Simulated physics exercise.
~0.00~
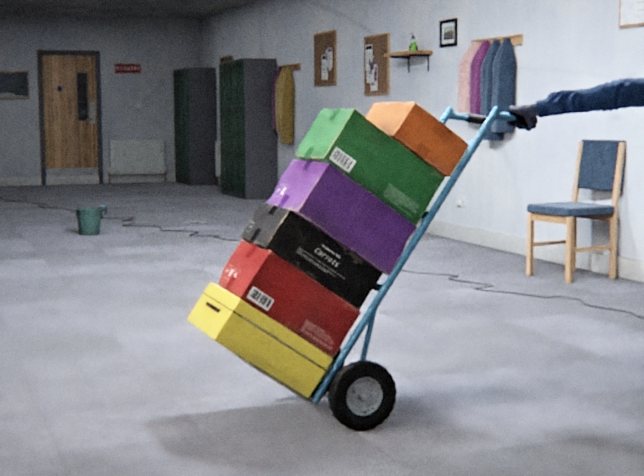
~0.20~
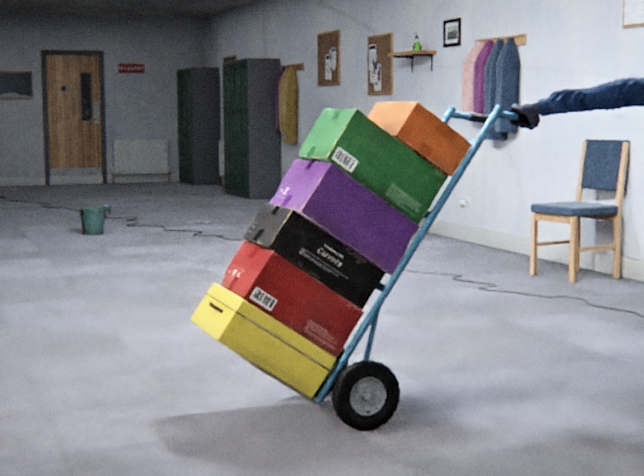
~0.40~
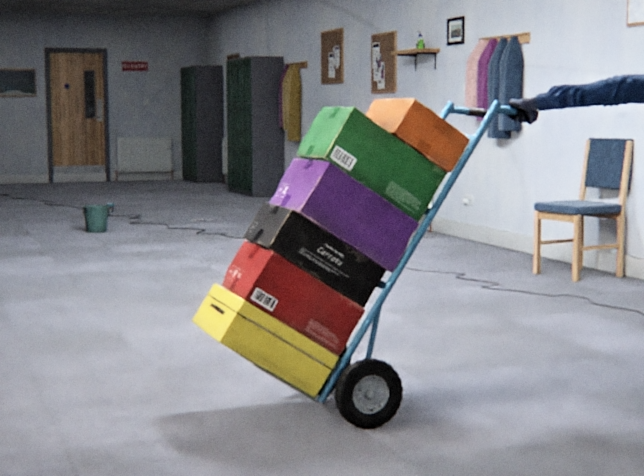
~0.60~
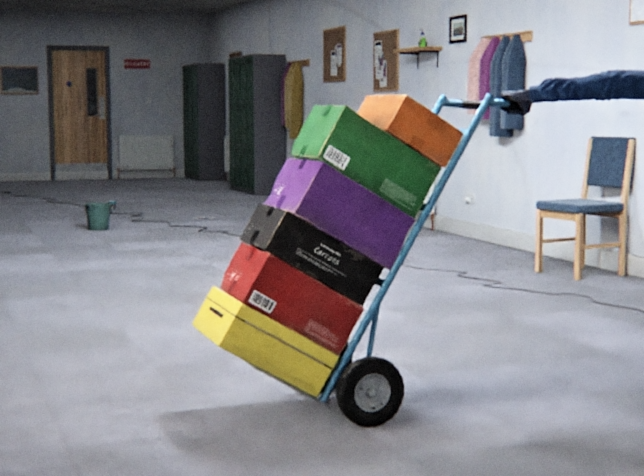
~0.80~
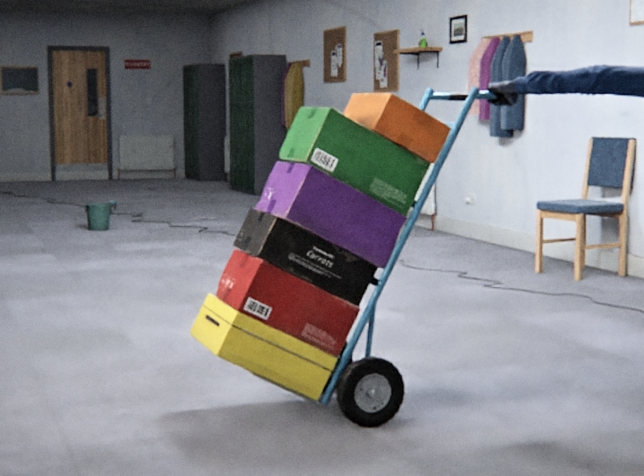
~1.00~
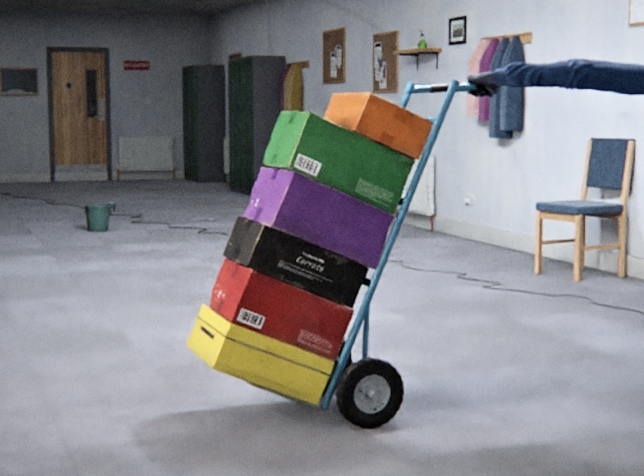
At first, a blue hand truck stacked with yellow, red, black, purple, green and orange boxes leans back to the right, almost still, held by a gloved hand. Then the arm pushes the handle up and to the left, and the truck and its stack swing partway toward upright, still leaning.
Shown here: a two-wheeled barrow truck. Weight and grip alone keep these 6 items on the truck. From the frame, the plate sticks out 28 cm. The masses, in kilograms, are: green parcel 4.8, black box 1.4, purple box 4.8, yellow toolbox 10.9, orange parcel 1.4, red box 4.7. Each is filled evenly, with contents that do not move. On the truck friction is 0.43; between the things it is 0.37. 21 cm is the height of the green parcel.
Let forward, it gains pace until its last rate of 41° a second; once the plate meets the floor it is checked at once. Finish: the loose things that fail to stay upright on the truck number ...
They number none.
By 1.50 s, 9° short of upright.
By 1.80 s, truck upright; green parcel 3 cm from its spot near (245, 186); orange parcel 3 cm from its spot; purple box 2 cm from its spot.
By 2.10 s, truck upright; green parcel rocked 4° off its seat near (237, 186); black box rocked 4° off its seat near (244, 295); orange parcel rocked 4° off its seat.
By 2.30 s, truck upright; green parcel 2 cm from its spot near (248, 186); orange parcel 2 cm from its spot.
When it is over (2.7 s), all 6 within 10 cm of the start. In the last view, green parcel near (252, 187), black box near (252, 296).
